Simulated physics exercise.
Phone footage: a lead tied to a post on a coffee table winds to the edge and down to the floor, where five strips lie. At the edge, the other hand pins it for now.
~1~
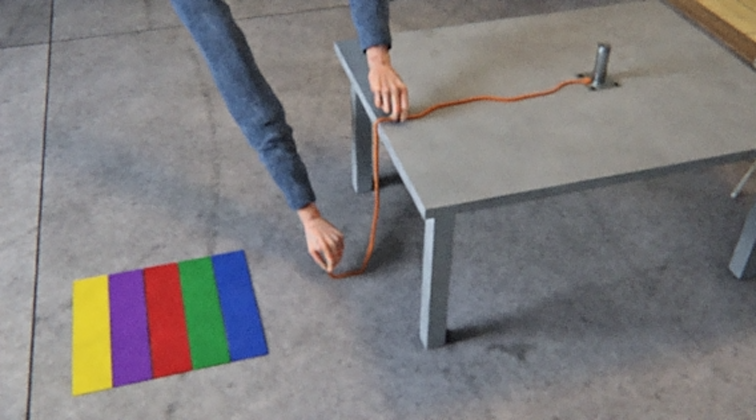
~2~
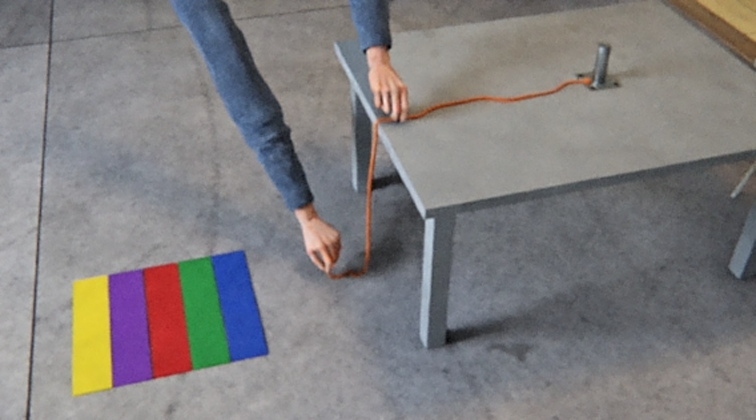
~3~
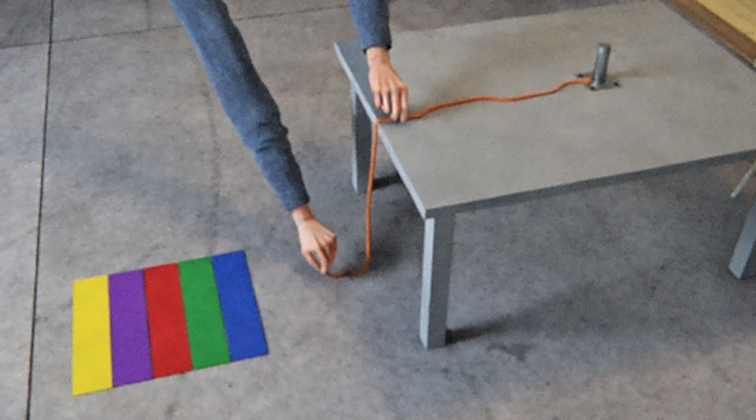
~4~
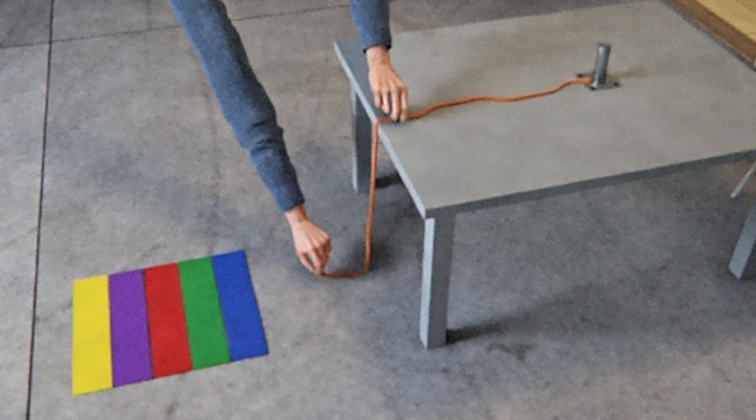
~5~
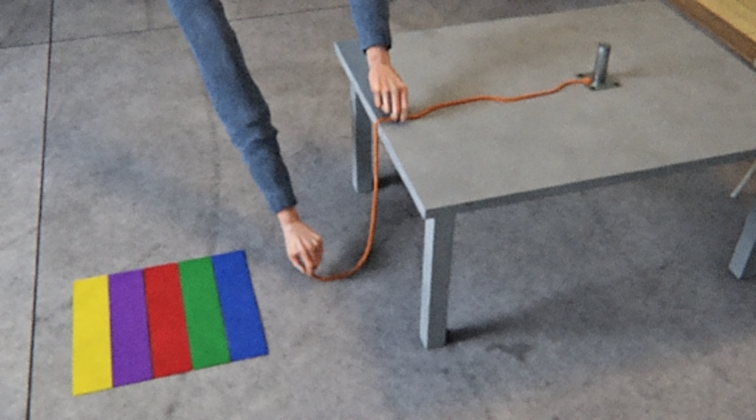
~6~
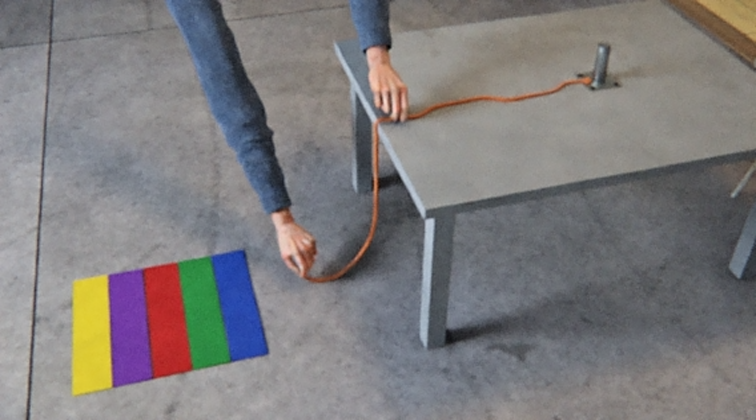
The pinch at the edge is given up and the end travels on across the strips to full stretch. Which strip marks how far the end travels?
The green strip.
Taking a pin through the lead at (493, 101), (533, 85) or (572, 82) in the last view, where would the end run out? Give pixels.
First near (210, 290), then near (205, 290), then near (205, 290).
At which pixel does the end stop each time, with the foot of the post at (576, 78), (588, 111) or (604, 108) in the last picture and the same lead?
(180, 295), (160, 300) and (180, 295).
Early on, end near (266, 280); short of the strips.
Midway, end near (227, 288); over blue.
At the end of the slack, end near (203, 292); over green. The end stops over the green strip.
